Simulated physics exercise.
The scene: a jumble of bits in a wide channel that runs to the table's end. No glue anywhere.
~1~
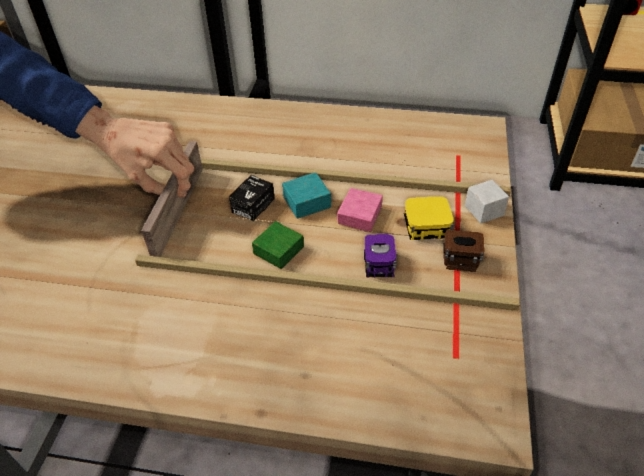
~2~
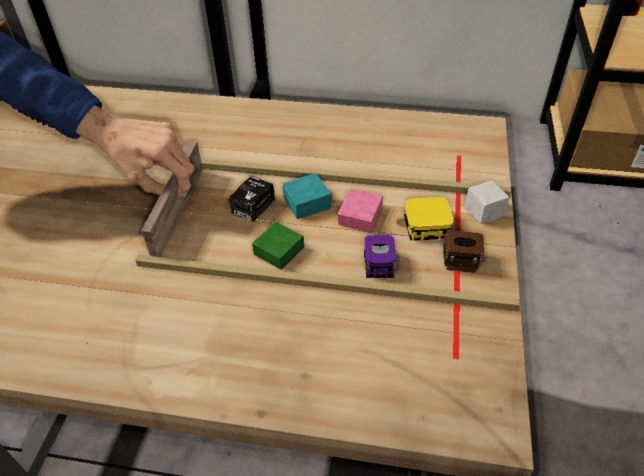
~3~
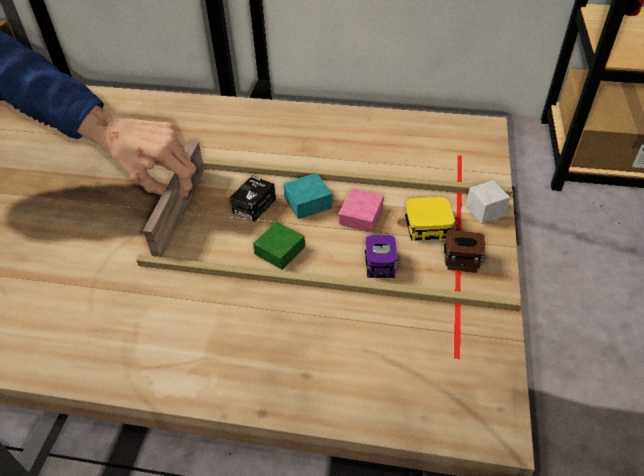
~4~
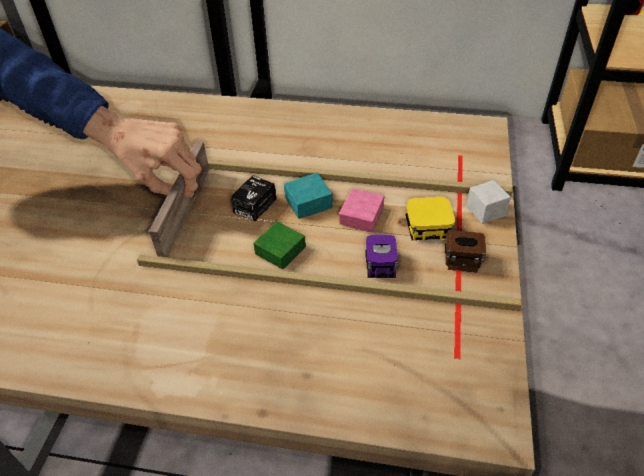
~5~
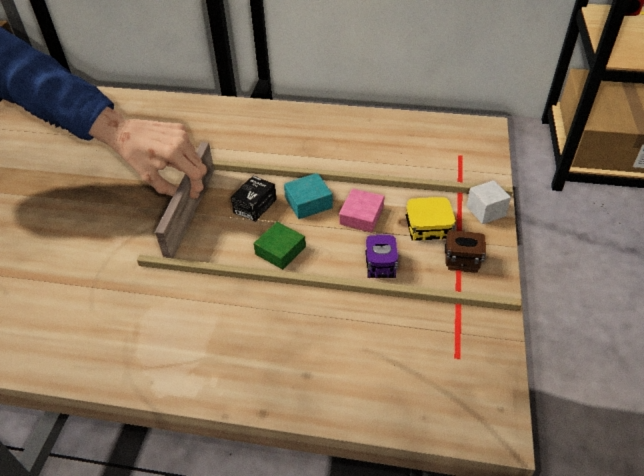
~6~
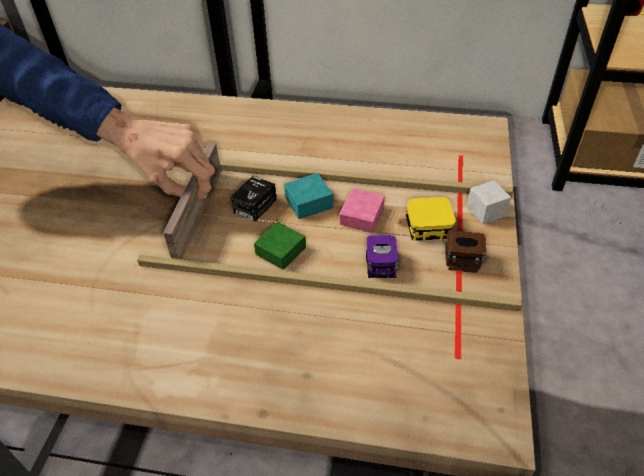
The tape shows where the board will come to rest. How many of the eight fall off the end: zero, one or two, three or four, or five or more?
The number that fall off is three or four.
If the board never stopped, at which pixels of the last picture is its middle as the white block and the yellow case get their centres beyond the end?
About (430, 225), and (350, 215) for the other.
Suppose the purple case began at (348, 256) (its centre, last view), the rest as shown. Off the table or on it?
It survives.
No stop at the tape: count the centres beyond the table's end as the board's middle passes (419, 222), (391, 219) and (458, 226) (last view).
Place by place, 1, 1 and 4.
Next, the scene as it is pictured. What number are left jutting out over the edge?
2 of them.
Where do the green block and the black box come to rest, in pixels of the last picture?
Near (479, 262) and (475, 208).
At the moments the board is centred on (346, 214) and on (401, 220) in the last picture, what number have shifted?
7 and 8.
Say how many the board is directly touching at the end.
2 of them.
Soon after, none off yet; white block at rest near (488, 202); brown case at rest near (465, 251); yellow case at rest near (430, 219).
After that, one off so far; white block displaced about its own width near (511, 199); brown case at rest near (465, 252); yellow case on its side near (529, 285).
In the end, the number that fall off is three or four; gone, pink block, yellow case, brown case and white block.
